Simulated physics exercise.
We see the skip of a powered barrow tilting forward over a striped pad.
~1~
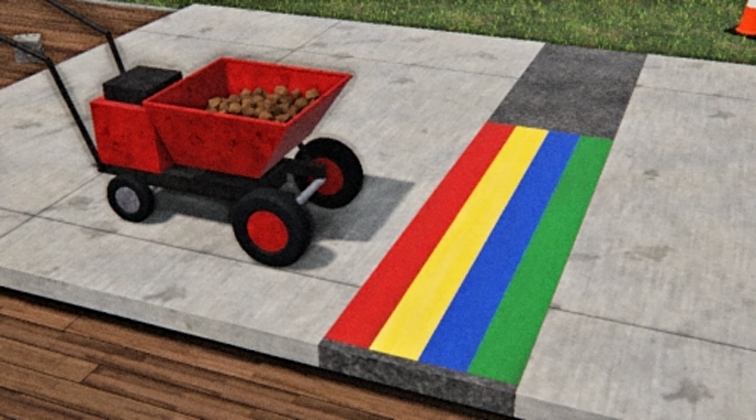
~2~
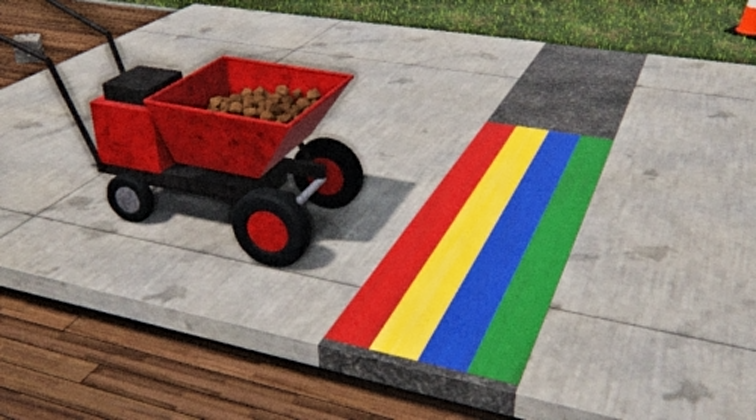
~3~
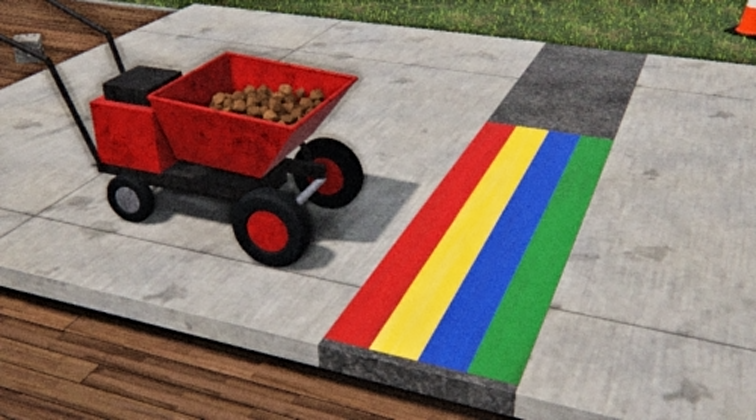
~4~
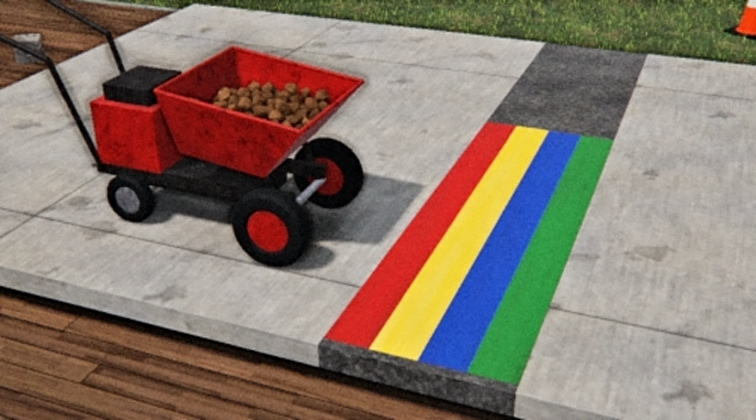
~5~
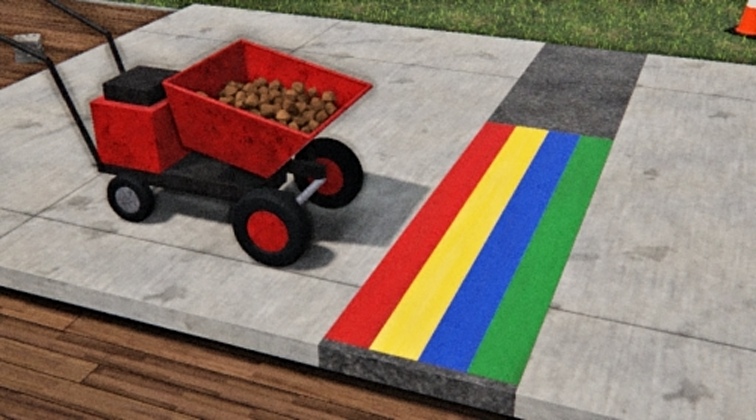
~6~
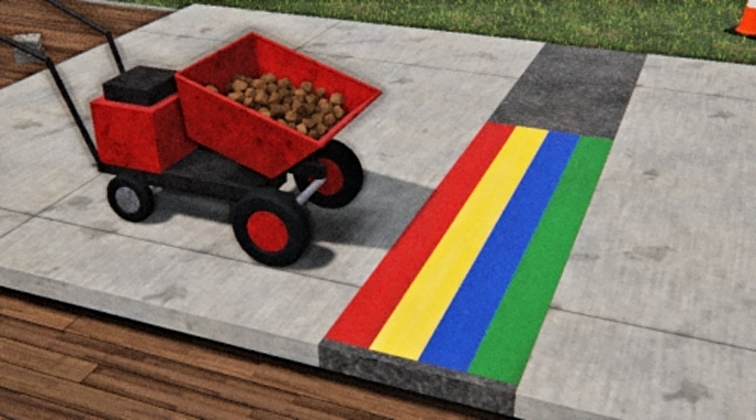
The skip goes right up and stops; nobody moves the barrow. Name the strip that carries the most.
The yellow one gets the largest share.
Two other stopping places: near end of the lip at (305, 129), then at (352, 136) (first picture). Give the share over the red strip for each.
About 10 and 0 per cent.
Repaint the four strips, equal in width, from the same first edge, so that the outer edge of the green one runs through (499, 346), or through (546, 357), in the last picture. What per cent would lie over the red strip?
Roughly 10 per cent, and 20 per cent.
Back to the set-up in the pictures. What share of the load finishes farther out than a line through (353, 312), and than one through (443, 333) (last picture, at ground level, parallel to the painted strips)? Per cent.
Roughly 80 per cent, and 20 per cent.
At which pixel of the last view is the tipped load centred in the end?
Near (453, 255).
Just after the last frame, skip tipped steeply; every one in the skip.
A moment on, skip tipped right over; the larger part in the skip; about a tenth over the red strip; about a tenth over the yellow strip; just a few falling.
Further on, skip tipped right over; roughly a quarter in the skip; roughly a quarter over the red strip; roughly a third over the yellow strip; roughly a quarter over the blue strip; about a tenth over the green strip; just a few off the paint.
When it is over, skip tipped right over; roughly a quarter in the skip; roughly a quarter over the red strip; roughly a third over the yellow strip; roughly a quarter over the blue strip; about a tenth over the green strip; just a few off the paint.
